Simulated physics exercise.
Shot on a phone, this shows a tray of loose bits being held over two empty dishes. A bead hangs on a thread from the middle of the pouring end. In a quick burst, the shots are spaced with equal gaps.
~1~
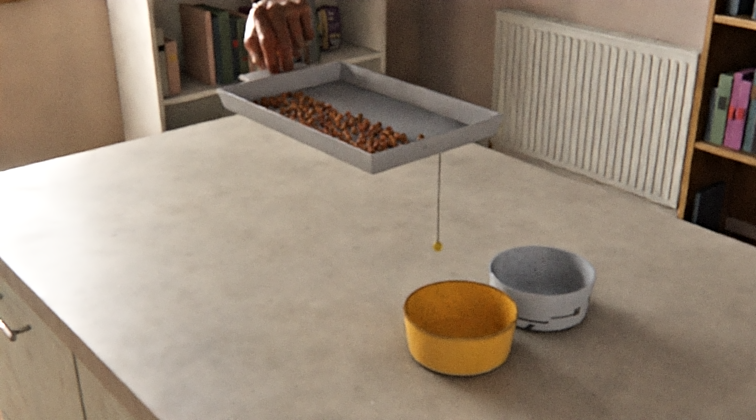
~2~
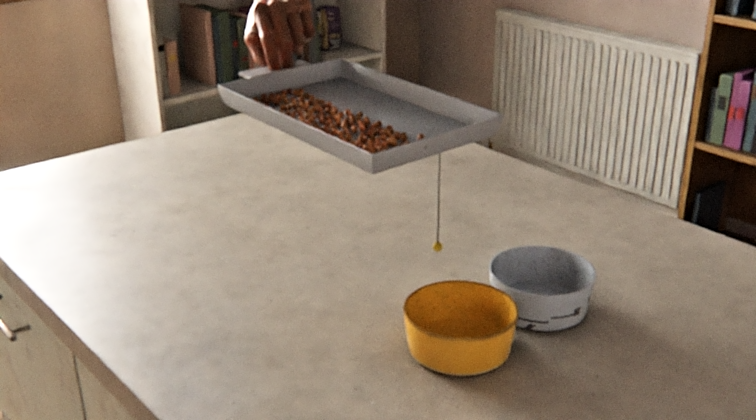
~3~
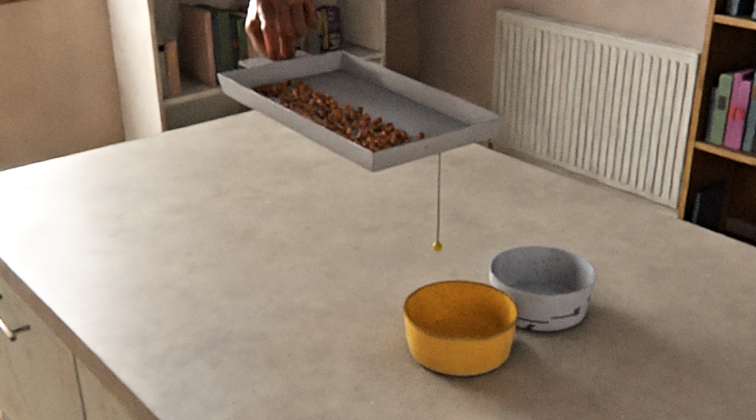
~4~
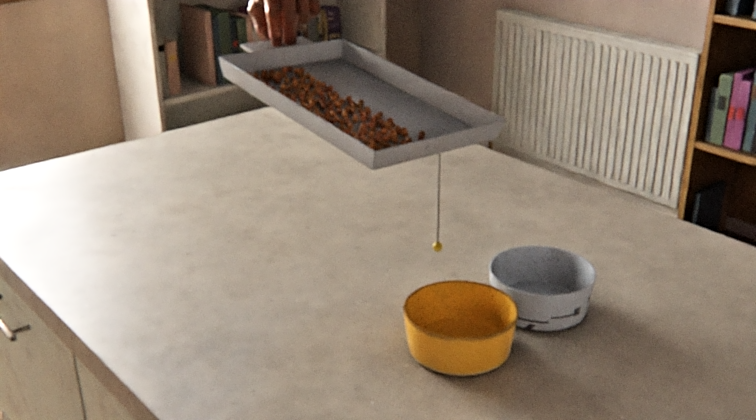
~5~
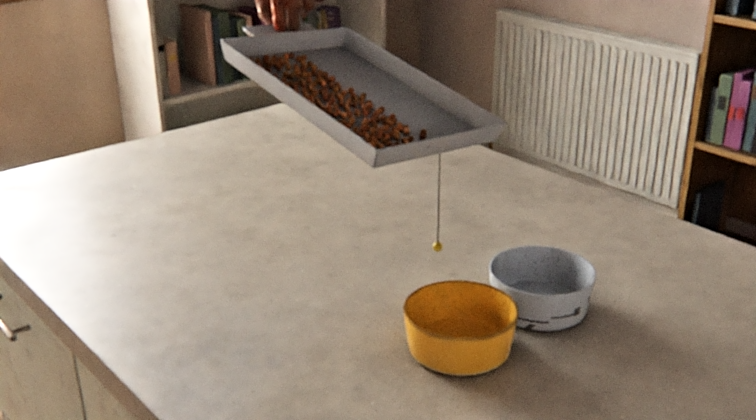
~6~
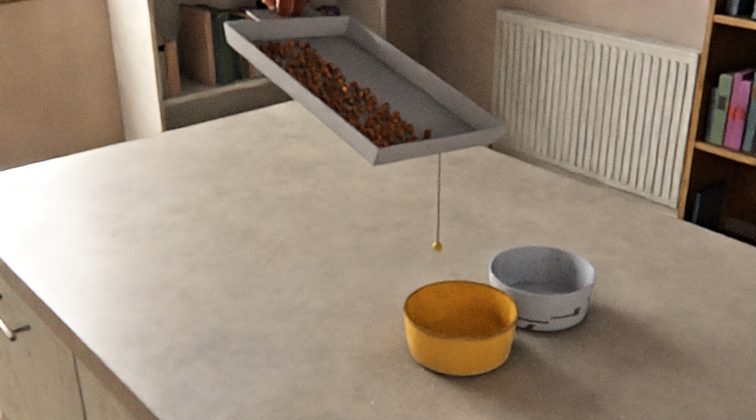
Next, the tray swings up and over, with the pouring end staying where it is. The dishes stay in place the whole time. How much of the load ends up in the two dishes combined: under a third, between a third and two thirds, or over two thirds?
Under a third.
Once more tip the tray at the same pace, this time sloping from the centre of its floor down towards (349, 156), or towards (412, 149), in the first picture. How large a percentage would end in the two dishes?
Around 0 percent for the first aim and around 70 percent for the second.
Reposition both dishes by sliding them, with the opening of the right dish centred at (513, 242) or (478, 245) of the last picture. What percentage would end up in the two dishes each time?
About 90 and 90 per cent.
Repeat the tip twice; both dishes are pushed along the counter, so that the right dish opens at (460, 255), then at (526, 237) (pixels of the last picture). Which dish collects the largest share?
First the right dish, then the right-hand dish.
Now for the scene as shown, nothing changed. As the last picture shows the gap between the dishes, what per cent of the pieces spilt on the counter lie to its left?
About 50 %.
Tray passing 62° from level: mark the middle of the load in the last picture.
Look around (469, 143) in the last picture.
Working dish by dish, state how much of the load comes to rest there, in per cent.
In the left dish 0 per cent comes to rest, in the right dish 20 per cent.
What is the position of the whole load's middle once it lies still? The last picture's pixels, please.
I'd mark it at roughly (511, 277).
Just after the last frame, tray tipped steeply; the larger part on the tray; about a tenth in the right dish; just a few outside both; about a tenth in the air.
A moment on, tray tipped past a quarter turn; roughly a third on the tray; about a tenth in the right dish; roughly a quarter outside both; roughly a third in the air.
Further on, tray tipped past a quarter turn; roughly a quarter in the right dish; the larger part outside both.
When it is over, tray tipped past a quarter turn; not one in the left dish; roughly a quarter in the right dish; the larger part outside both.
